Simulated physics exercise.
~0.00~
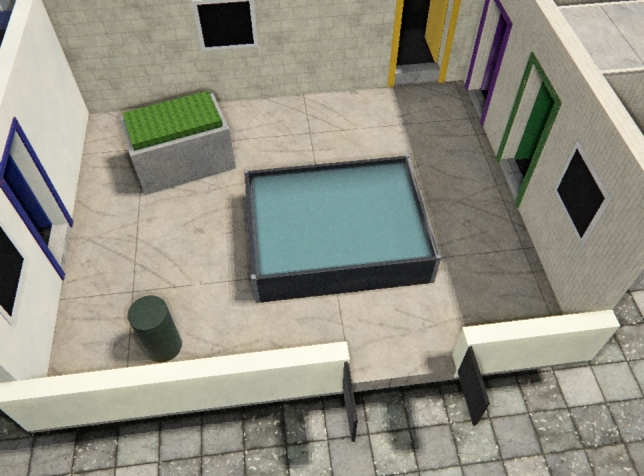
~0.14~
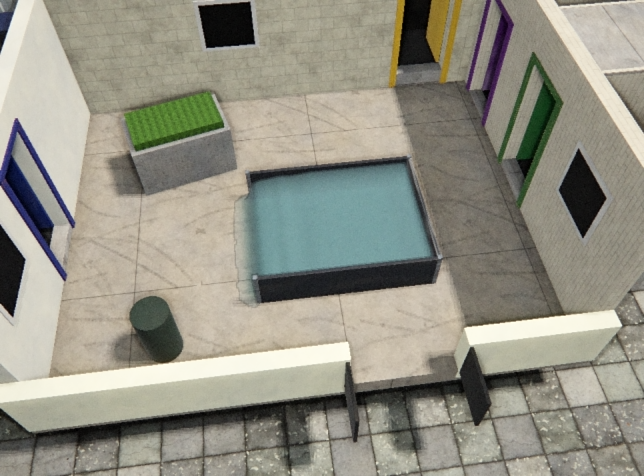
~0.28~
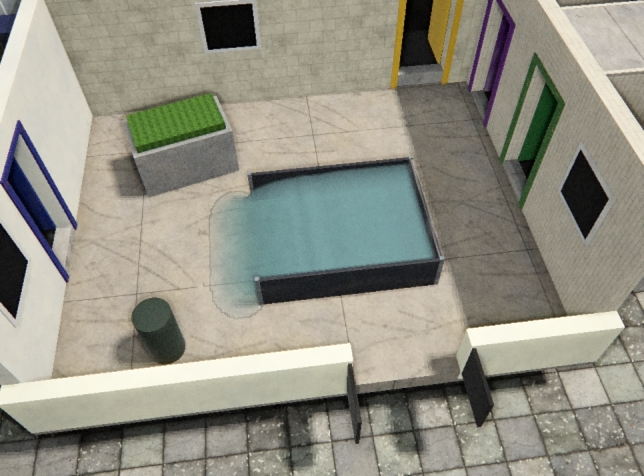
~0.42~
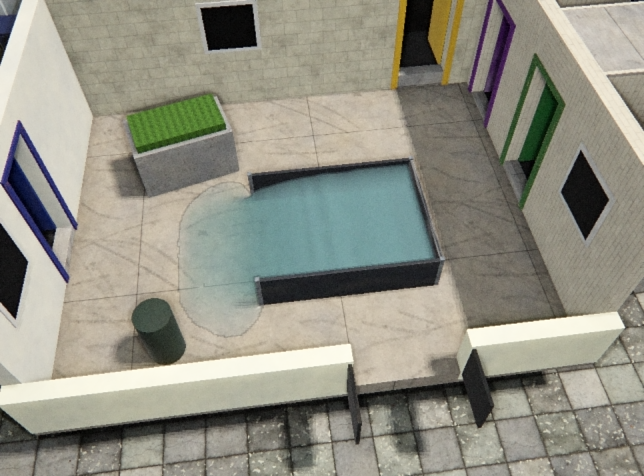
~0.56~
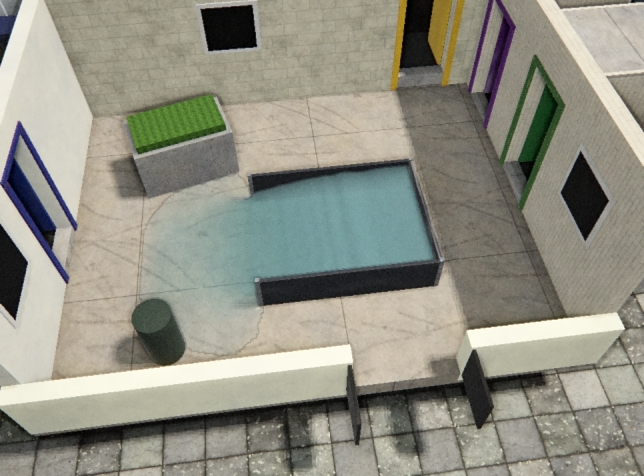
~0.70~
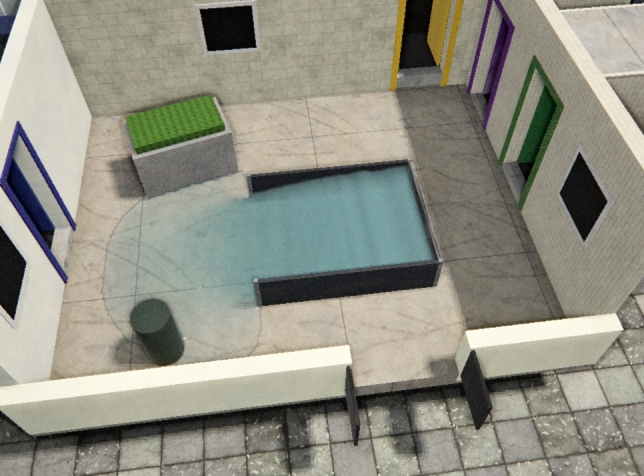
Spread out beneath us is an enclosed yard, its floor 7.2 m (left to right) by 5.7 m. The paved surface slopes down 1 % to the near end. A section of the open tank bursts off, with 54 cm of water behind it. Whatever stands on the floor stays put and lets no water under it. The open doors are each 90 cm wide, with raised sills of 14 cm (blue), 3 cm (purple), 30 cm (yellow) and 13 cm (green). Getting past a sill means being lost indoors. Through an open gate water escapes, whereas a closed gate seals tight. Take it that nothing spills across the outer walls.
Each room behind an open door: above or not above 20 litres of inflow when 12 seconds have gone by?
Blue door: Above, purple door: Above, yellow door: Not above, green door: Not above.
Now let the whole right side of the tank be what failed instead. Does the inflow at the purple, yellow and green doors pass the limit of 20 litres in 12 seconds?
Note: Purple beyond the mark, yellow short of the mark, green beyond the mark.
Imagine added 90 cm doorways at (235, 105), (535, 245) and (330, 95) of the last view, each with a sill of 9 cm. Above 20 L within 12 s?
Less, less, less.
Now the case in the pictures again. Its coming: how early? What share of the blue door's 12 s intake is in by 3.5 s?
About 85 per cent.
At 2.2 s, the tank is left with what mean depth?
Some 23 cm.
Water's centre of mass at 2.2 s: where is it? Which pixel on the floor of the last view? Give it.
Around (233, 258).
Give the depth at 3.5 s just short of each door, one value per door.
Depths in cm: Blue 25, purple 0, yellow 0, green 0.
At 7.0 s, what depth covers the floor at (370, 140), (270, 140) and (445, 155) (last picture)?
Depths in turn: Roughly 2, 2 and 0 centimetres.
After 1.4 s water covers 25 % of the floor and is deepest (30 cm) near (68, 271); blue door 28 cm at the sill, 15 L in, purple door not reached, yellow door not reached, green door not reached.
After 2.2 s water covers 30 % of the floor and is deepest (38 cm) near (46, 407); blue door 31 cm at the sill, 76 L in, purple door not reached, yellow door not reached, green door not reached.
After 3.5 s water covers 40 % of the floor and is deepest (32 cm) near (46, 407); blue door 25 cm at the sill, 183 L in, purple door not reached, yellow door not reached, green door not reached.
After 7.0 s water covers 85 % of the floor and is deepest (18 cm) near (528, 324); blue door 11 cm at the sill, 220 L in, purple door not reached, yellow door not reached, green door 1 cm at the sill, 0 L in.
After 12.0 s water covers 100 % of the floor and is deepest (10 cm) near (519, 214); blue door 6 cm at the sill, 220 L in, purple door 9 cm at the sill, 42 L in, yellow door 7 cm at the sill, 0 L in, green door 9 cm at the sill, 0 L in.
